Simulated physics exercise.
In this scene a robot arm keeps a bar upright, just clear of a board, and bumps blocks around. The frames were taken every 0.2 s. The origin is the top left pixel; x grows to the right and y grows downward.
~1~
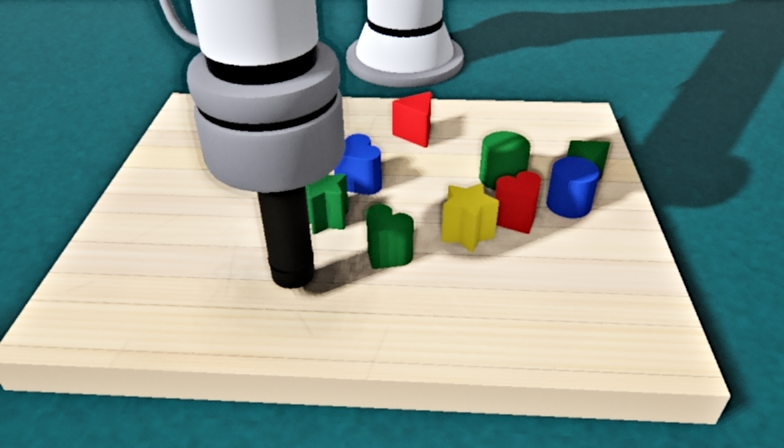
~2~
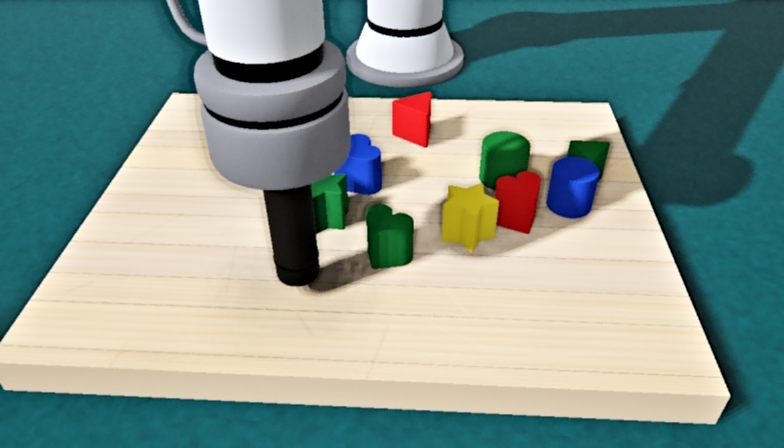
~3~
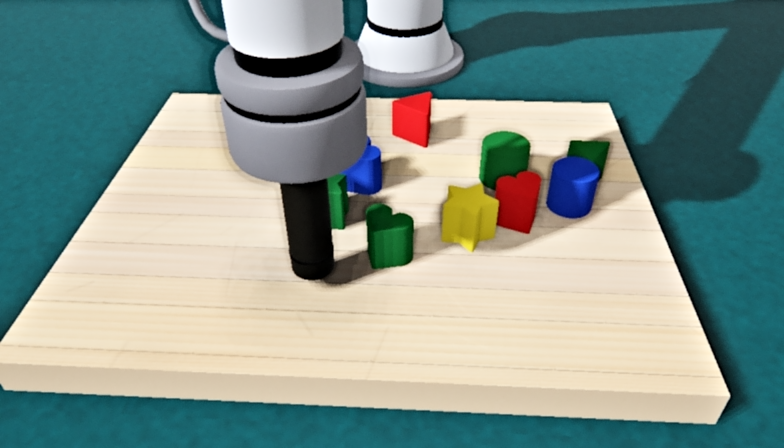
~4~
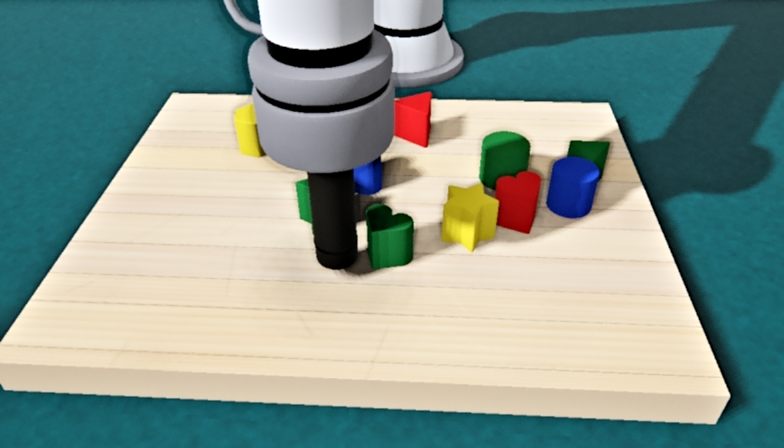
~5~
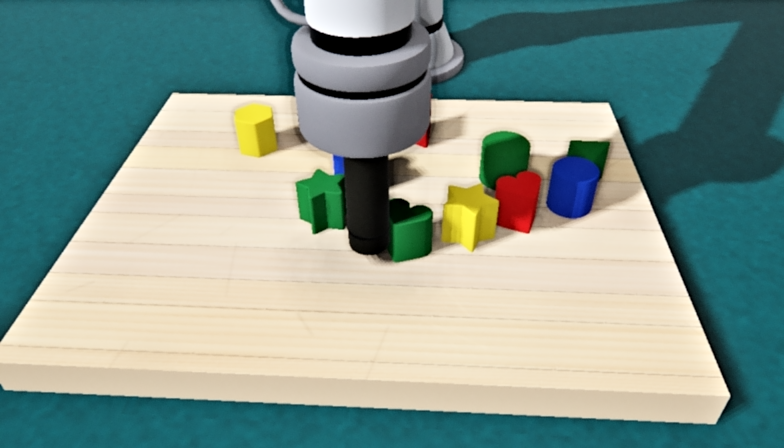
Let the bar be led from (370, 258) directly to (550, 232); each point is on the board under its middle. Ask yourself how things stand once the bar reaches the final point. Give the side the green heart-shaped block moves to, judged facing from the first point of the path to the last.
Well, taking the path from its start to its end as straight ahead, the green heart-shaped block moves to the right.
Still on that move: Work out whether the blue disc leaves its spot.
It gets moved.
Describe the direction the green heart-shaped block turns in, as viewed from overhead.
I'd predict that, seen from above, the green heart-shaped block rotates clockwise.
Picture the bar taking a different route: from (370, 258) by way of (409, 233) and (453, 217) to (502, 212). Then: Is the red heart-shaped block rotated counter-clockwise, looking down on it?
I believe so.
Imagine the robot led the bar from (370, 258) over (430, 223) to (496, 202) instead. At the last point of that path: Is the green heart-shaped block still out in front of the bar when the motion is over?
The answer is no.
The first path, step by step. One third of the way, bar (433, 235); green heart-shaped block (472, 205), turned 15° clockwise; yellow star-shaped block (512, 192), turned 30° anticlockwise; red heart-shaped block (537, 176), turned 15° anticlockwise.
Two thirds of the way, bar (494, 227); green heart-shaped block (537, 211), turned 30° clockwise; yellow star-shaped block (562, 188), turned 80° anticlockwise; red heart-shaped block (544, 166), turned 40° anticlockwise; blue disc (585, 164).
At the end, bar (553, 218); green heart-shaped block (578, 218), turned 95° clockwise; yellow star-shaped block (601, 188), turned 145° anticlockwise; red heart-shaped block (544, 166), turned 40° anticlockwise; blue disc (585, 164).
